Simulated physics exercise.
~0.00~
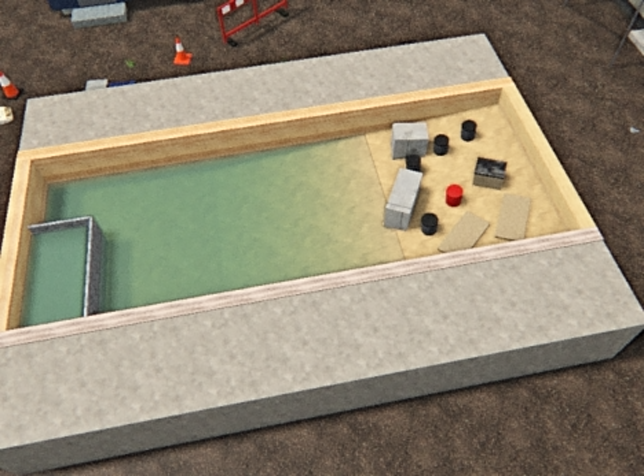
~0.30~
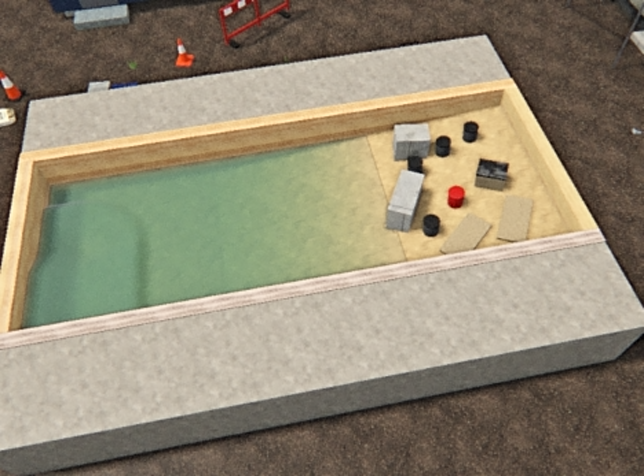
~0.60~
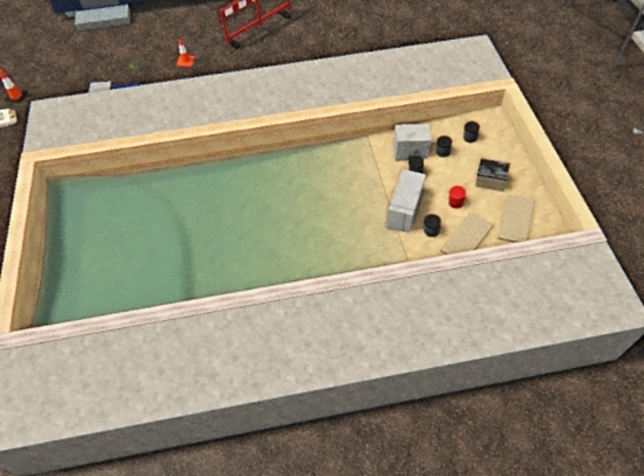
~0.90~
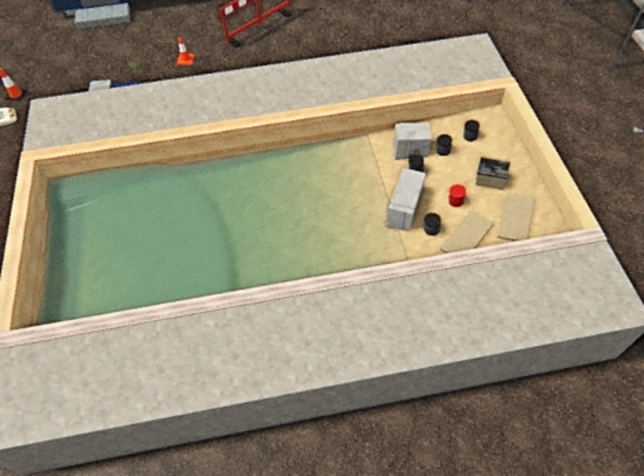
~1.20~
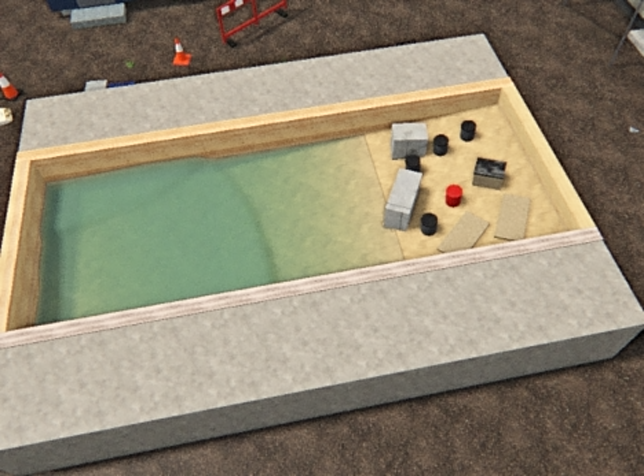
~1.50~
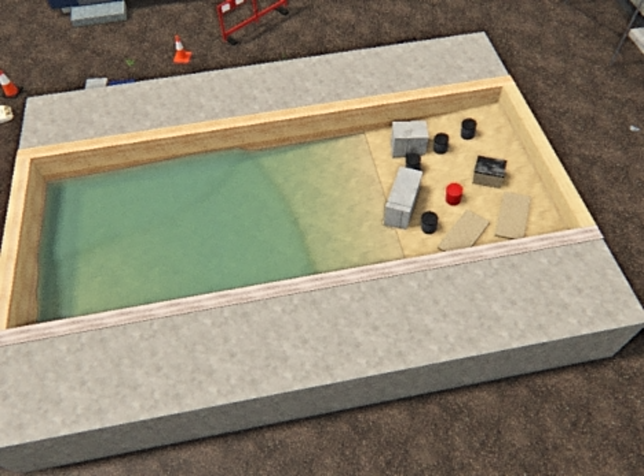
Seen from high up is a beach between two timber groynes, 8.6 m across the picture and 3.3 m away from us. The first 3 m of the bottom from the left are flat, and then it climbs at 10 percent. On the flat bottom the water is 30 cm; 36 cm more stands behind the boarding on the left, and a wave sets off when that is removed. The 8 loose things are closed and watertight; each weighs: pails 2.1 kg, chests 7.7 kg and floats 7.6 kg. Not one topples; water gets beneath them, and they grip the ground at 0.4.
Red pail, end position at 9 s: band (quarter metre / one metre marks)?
It moves a great distance.
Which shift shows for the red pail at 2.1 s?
By then it has shifted roughly 0 cm.
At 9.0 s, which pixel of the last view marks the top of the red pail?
It should be close to pixel (348, 272).
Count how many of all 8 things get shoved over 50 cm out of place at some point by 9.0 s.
I make that 5.
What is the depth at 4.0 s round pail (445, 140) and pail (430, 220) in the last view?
Roughly 4 and 4 cm.
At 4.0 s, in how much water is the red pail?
I'd say around 3 cm.
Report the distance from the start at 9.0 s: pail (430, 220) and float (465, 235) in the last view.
100 cm, 250 cm.
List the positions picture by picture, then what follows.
The first picture shows the red pail at (456, 190) rests on the ground; 19.6 m2 under water; 0 of 8 have shifted.
The second picture shows the red pail at (458, 192) rests on the ground; water covers 19.6 m2; 0 of 8 have shifted.
The third picture shows the red pail at (459, 192), on the bottom; water covers 19.6 m2; 0 of 8 have shifted.
The fourth picture shows the red pail at (459, 190), on the bottom; 19.6 m2 under water; 0 of 8 have shifted.
The fifth picture shows the red pail at (456, 191) rests on the ground; 19.6 m2 under water; 0 of 8 have shifted.
The sixth picture shows the red pail at (456, 189), on the bottom; water covers 19.6 m2; 0 of 8 have shifted.
After 2.1 s the red pail is near (456, 189), 0.0 m from its start, aground; 0 afloat.
After 4.0 s the red pail is near (457, 189), 0.0 m from its start, aground; 2 afloat.
After 6.3 s the red pail is near (433, 213), 0.6 m from its start, afloat; 3 afloat.
After 9.0 s the red pail is near (348, 272), 2.4 m from its start, afloat; 4 afloat.
